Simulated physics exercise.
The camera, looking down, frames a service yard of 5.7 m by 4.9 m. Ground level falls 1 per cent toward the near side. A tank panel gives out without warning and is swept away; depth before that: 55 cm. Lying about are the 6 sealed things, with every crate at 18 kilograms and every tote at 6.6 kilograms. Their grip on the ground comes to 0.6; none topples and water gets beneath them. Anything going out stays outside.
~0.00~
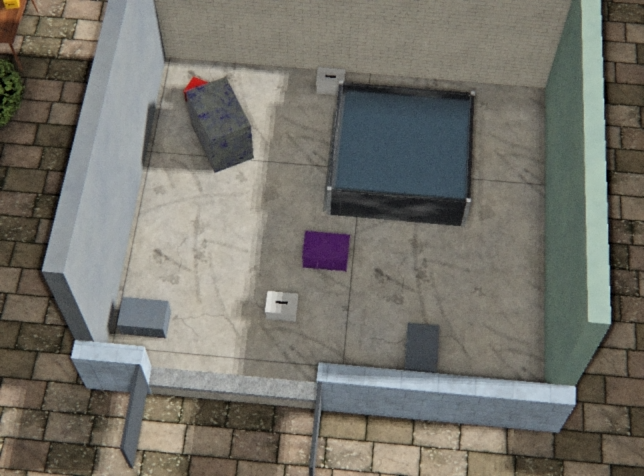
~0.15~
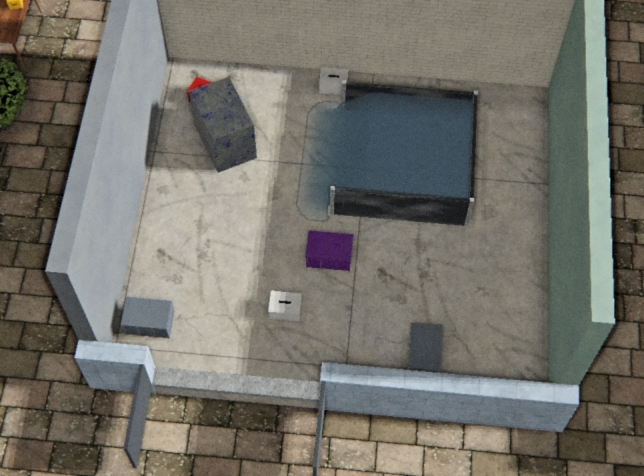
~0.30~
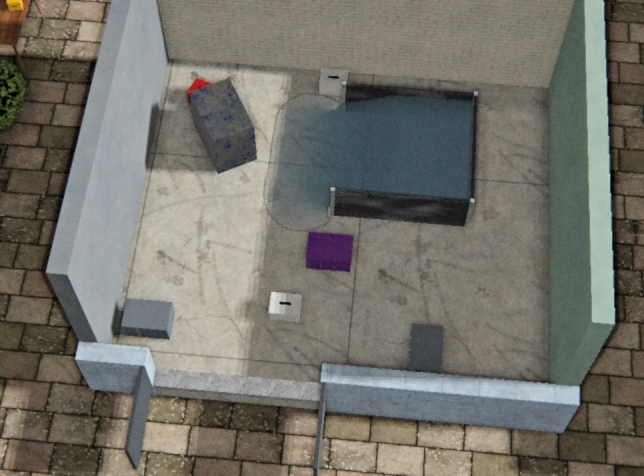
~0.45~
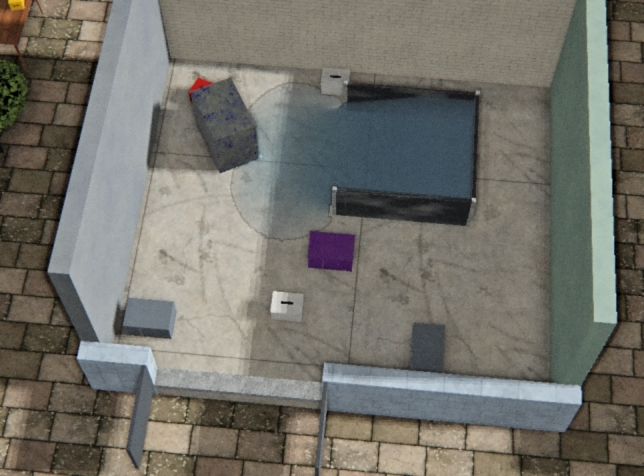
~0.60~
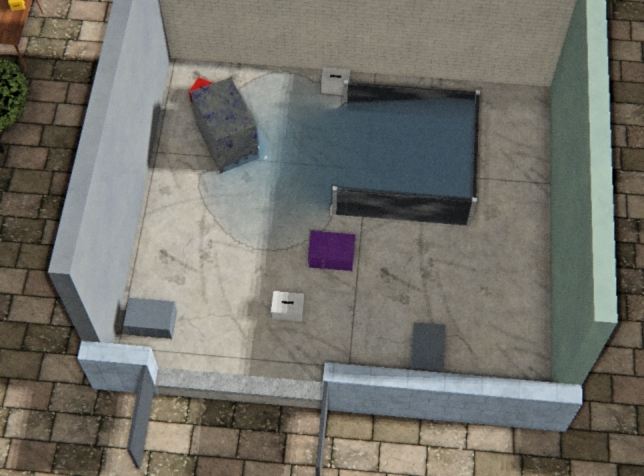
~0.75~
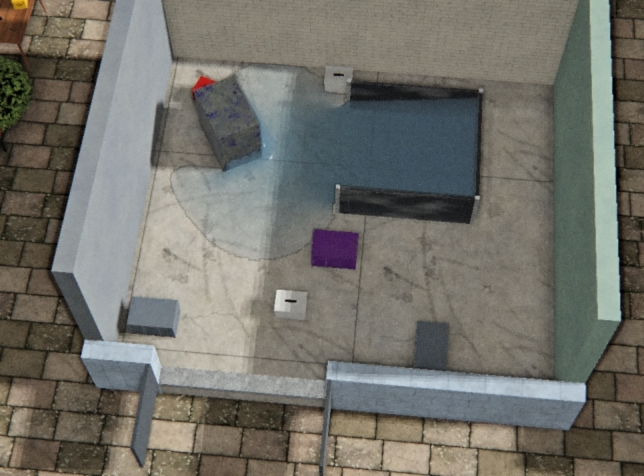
Water spreads leftward from the open left side of a dark-walled tank in a walled, paved yard seen from above, thinning into a widening rounded sheet that reaches the tilted grey speckled block at upper left. A purple crate sits near the centre, with pale and grey boxes around it, a red object behind the block and a green wall at right. These objects stay put while the view drifts very slightly.
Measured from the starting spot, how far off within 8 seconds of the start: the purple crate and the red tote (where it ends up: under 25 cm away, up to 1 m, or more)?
My prediction: The purple crate should not go anywhere much; the red tote should get washed far off.
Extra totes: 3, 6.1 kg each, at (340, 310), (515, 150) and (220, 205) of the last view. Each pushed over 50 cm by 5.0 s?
In sequence: Stays within; stays within; goes beyond.
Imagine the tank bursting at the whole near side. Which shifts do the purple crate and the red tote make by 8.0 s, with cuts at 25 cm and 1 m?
Purple crate: Displaced far; red tote: Essentially stationary.
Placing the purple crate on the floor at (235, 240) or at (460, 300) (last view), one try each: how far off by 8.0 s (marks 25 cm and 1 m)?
Run 1: It is pushed far off. Run 2: It remains nearly still.
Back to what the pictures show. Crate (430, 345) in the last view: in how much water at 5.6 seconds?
About 4 cm.
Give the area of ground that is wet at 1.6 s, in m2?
Near 12.0 m2 in all.
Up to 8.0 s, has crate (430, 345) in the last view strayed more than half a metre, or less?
Result: The shift is smaller.
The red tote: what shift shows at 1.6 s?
It has shifted about 20 cm.
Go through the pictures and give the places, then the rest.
In the first frame, the purple crate at (326, 246) rests on the ground; the red tote at (200, 89) rests on the ground; water covers 3.1 m2; 0 of 6 have shifted.
In the second frame, the purple crate at (330, 245), on the bottom; the red tote at (204, 89), on the bottom; 3.9 m2 under water; 0 of 6 have shifted.
In the third frame, the purple crate at (330, 246) rests on the ground; the red tote at (204, 90), on the bottom; water covers 5.0 m2; 0 of 6 have shifted.
In the fourth frame, the purple crate at (331, 246) rests on the ground; the red tote at (205, 89), on the bottom; water covers 6.2 m2; 0 of 6 have shifted.
In the fifth frame, the purple crate at (332, 245), on the bottom; the red tote at (206, 89), on the bottom; water covers 7.1 m2; 0 of 6 have shifted.
In the sixth frame, the purple crate at (335, 244), on the bottom; the red tote at (208, 88), on the bottom; 8.2 m2 under water; 0 of 6 have shifted.
After 1.6 s the purple crate is near (335, 244), 0.0 m from its start, aground; the red tote is near (195, 88), 0.2 m from its start, aground; 0 of 6 are out; 0 afloat.
After 3.6 s the purple crate is near (335, 244), 0.0 m from its start, aground; the red tote is near (207, 98), 0.2 m from its start, afloat; 1 of 6 are out; 1 afloat.
After 5.6 s the purple crate is near (335, 244), 0.0 m from its start, aground; the red tote is near (177, 166), 1.4 m from its start, afloat; 1 of 6 are out; 2 afloat.
After 8.0 s the purple crate is near (335, 244), 0.0 m from its start, aground; the red tote is near (146, 302), 3.5 m from its start, afloat; 1 of 6 are out; 1 afloat.
